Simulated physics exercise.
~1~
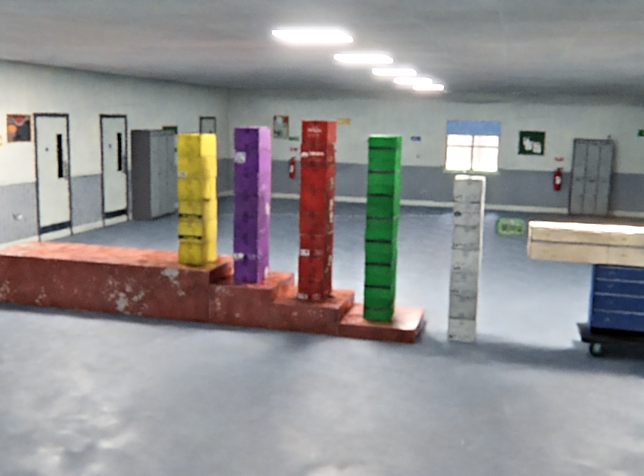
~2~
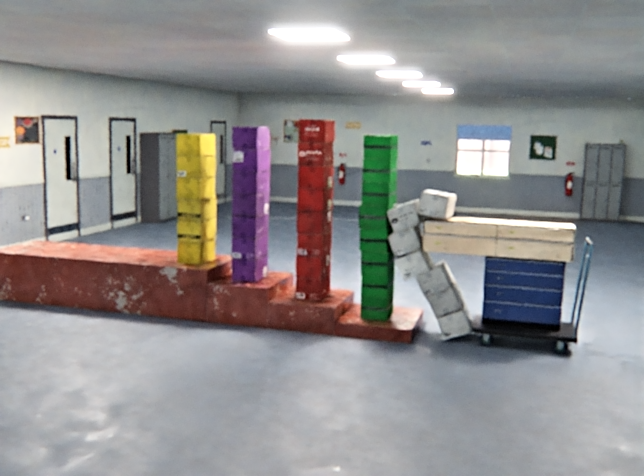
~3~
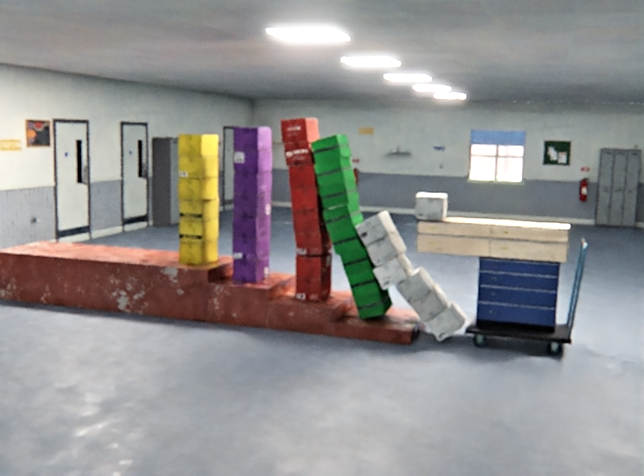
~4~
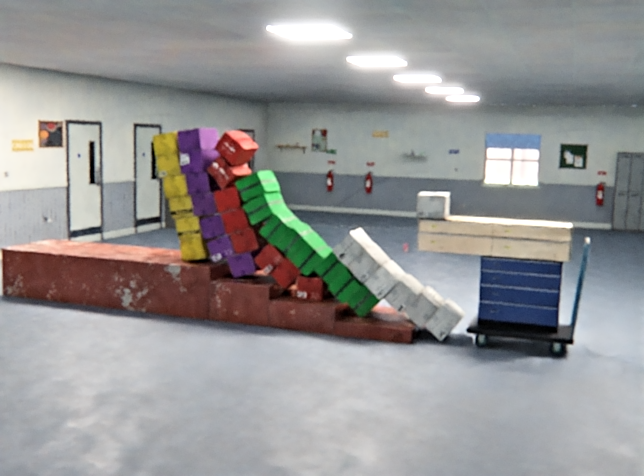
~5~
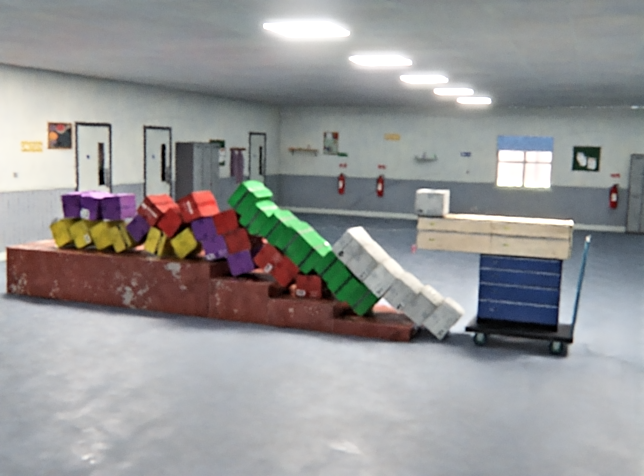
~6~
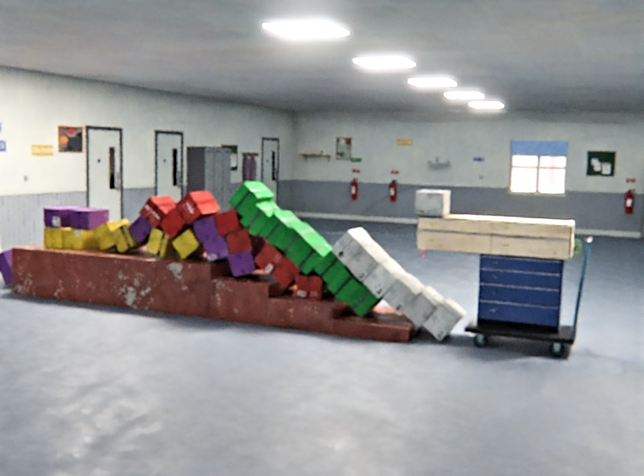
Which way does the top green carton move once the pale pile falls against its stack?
It moves to the left as the green stack leans over and slumps along the steps.
